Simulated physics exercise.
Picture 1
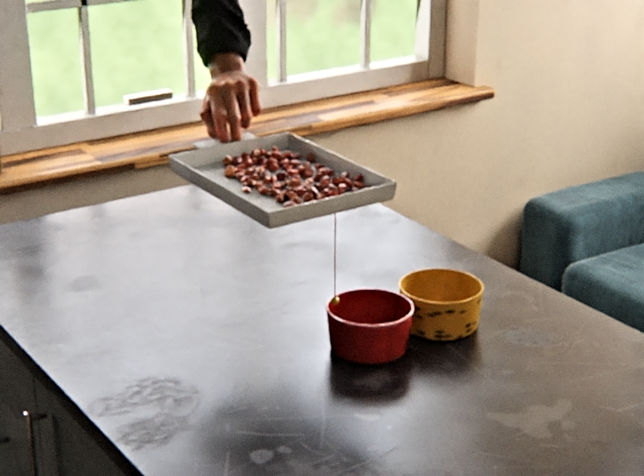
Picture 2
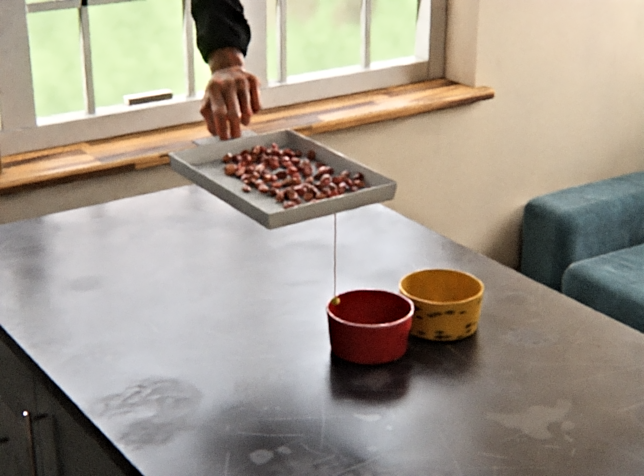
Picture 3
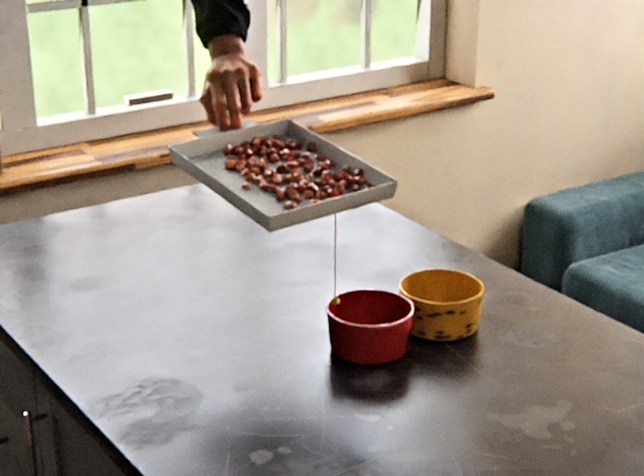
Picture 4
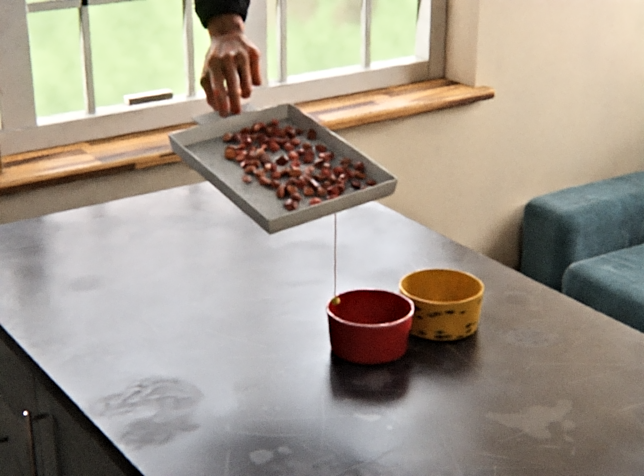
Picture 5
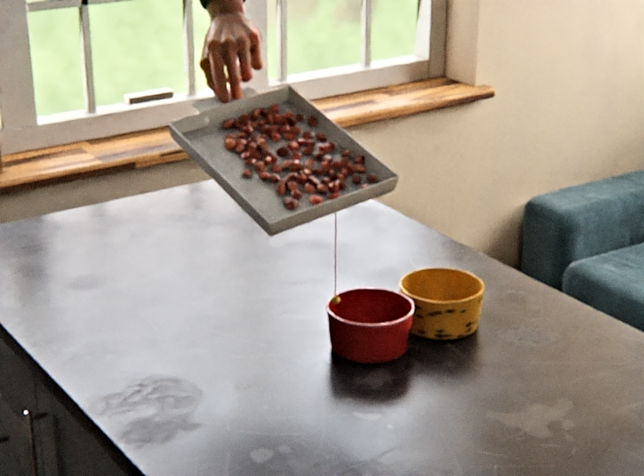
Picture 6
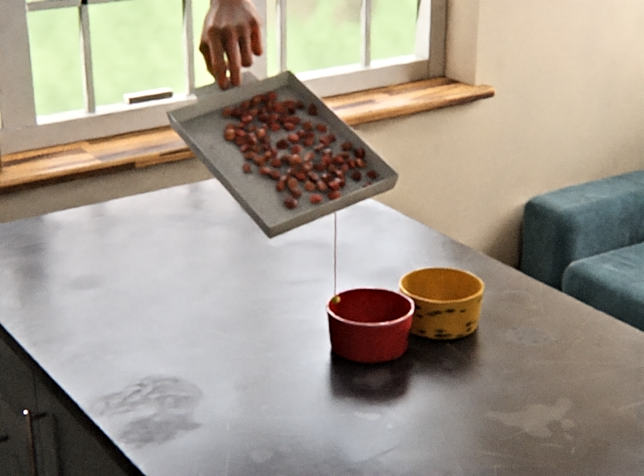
At first, a hand holds a grey tray of reddish-brown chunks nearly level above a dark counter, where a red dish and a yellow dish sit beneath a hanging thread. Then the hand rises, lifting the far end so the tray slants more steeply toward its lower near edge, while the dishes stay still.
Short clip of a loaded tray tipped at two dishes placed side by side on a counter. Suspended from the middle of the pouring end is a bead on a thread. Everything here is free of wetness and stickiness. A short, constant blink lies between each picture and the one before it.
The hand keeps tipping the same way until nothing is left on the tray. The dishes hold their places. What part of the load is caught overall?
It looks like most goes past the dishes, when all's done.
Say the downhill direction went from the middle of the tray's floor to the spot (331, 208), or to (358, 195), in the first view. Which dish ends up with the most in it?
On the first try it's the left-side dish, on the second the left-side dish.
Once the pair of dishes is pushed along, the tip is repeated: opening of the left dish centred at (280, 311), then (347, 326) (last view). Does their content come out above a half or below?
Well, it comes to a lesser portion at first and a lesser portion after that.
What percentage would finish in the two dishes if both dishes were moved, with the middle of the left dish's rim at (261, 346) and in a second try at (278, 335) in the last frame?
First placement: Some 80 %; second placement: Some 90 %.
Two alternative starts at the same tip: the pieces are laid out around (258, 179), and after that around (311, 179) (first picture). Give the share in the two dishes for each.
Estimate: 0 % first, 0 % second.
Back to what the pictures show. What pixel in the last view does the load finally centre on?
I'd say the middle ends up at about (288, 382).
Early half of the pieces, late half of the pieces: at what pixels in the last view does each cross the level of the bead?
The leading part at (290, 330), the rest of it at (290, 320).
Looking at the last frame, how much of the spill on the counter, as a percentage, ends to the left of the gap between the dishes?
That would be roughly 100 per cent.
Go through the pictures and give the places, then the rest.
The first frame shows corners of the pouring end at (269, 211) and (394, 182), level; middle of the load at (295, 179), bits of crushed brick; left dish at (395, 339); right dish at (467, 316); bead on its thread at (335, 301).
The second frame shows corners of the pouring end at (270, 212) and (394, 182), level; middle of the load at (295, 178).
The third frame shows corners of the pouring end at (270, 215) and (394, 181), tipped barely, lowest at the left corner; middle of the load at (296, 173).
The fourth frame shows corners of the pouring end at (270, 218) and (395, 178), tipped a little, lowest at the left corner; middle of the load at (296, 165).
The fifth frame shows corners of the pouring end at (270, 221) and (396, 176), tipped clearly, lowest at the left corner; middle of the load at (296, 157).
The sixth frame shows corners of the pouring end at (270, 225) and (396, 174), tipped clearly, lowest at the left corner; middle of the load at (296, 149); left dish at (396, 338); right dish at (467, 315).
Soon, tray tipped steeply; all on the tray.
A while on, tray tipped past a quarter turn; about a third on the tray; about half outside both; a small part in the air.
Towards the end, tray tipped past a quarter turn; all outside both.
Finally, tray tipped past a quarter turn; none in the left dish; none in the right dish; all outside both.
